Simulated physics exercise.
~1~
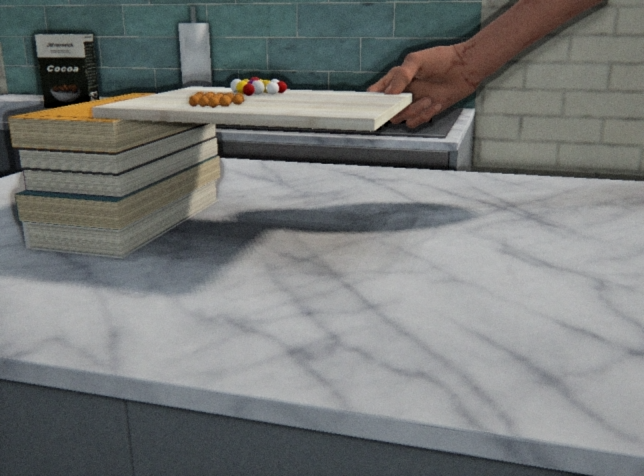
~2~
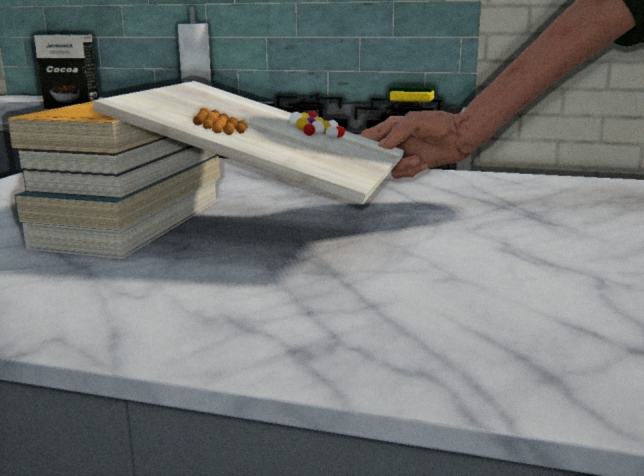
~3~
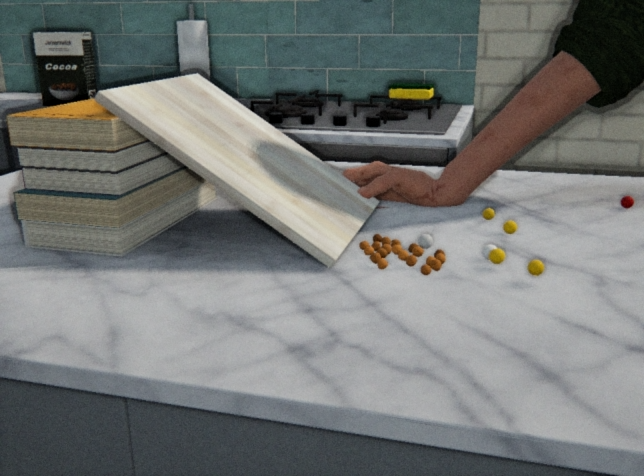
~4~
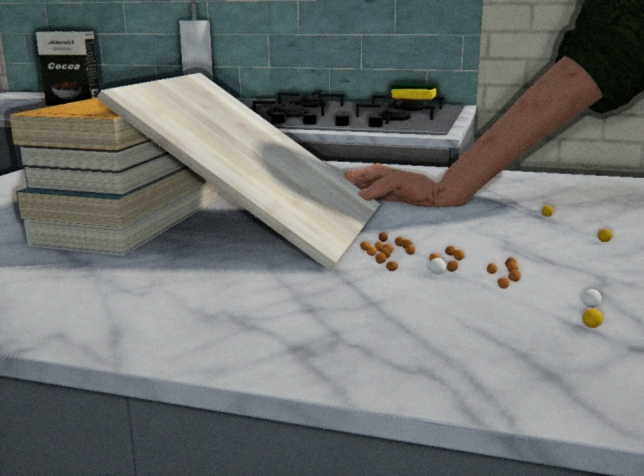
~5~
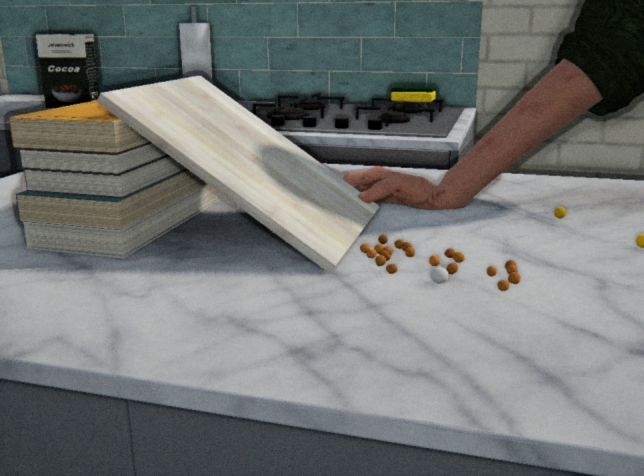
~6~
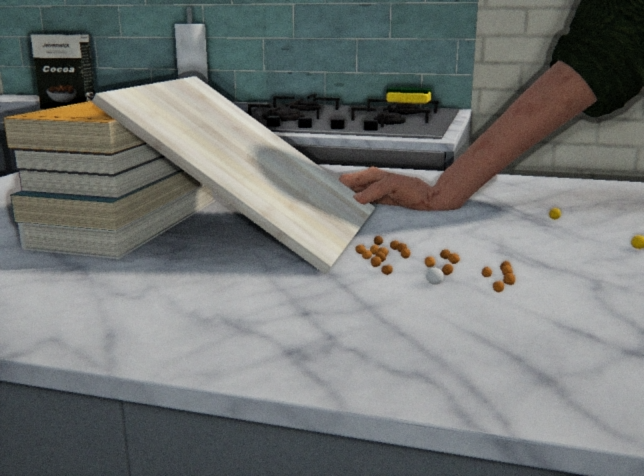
A tilting board spills orange balls nearby while most of the colourful ones roll farther right.
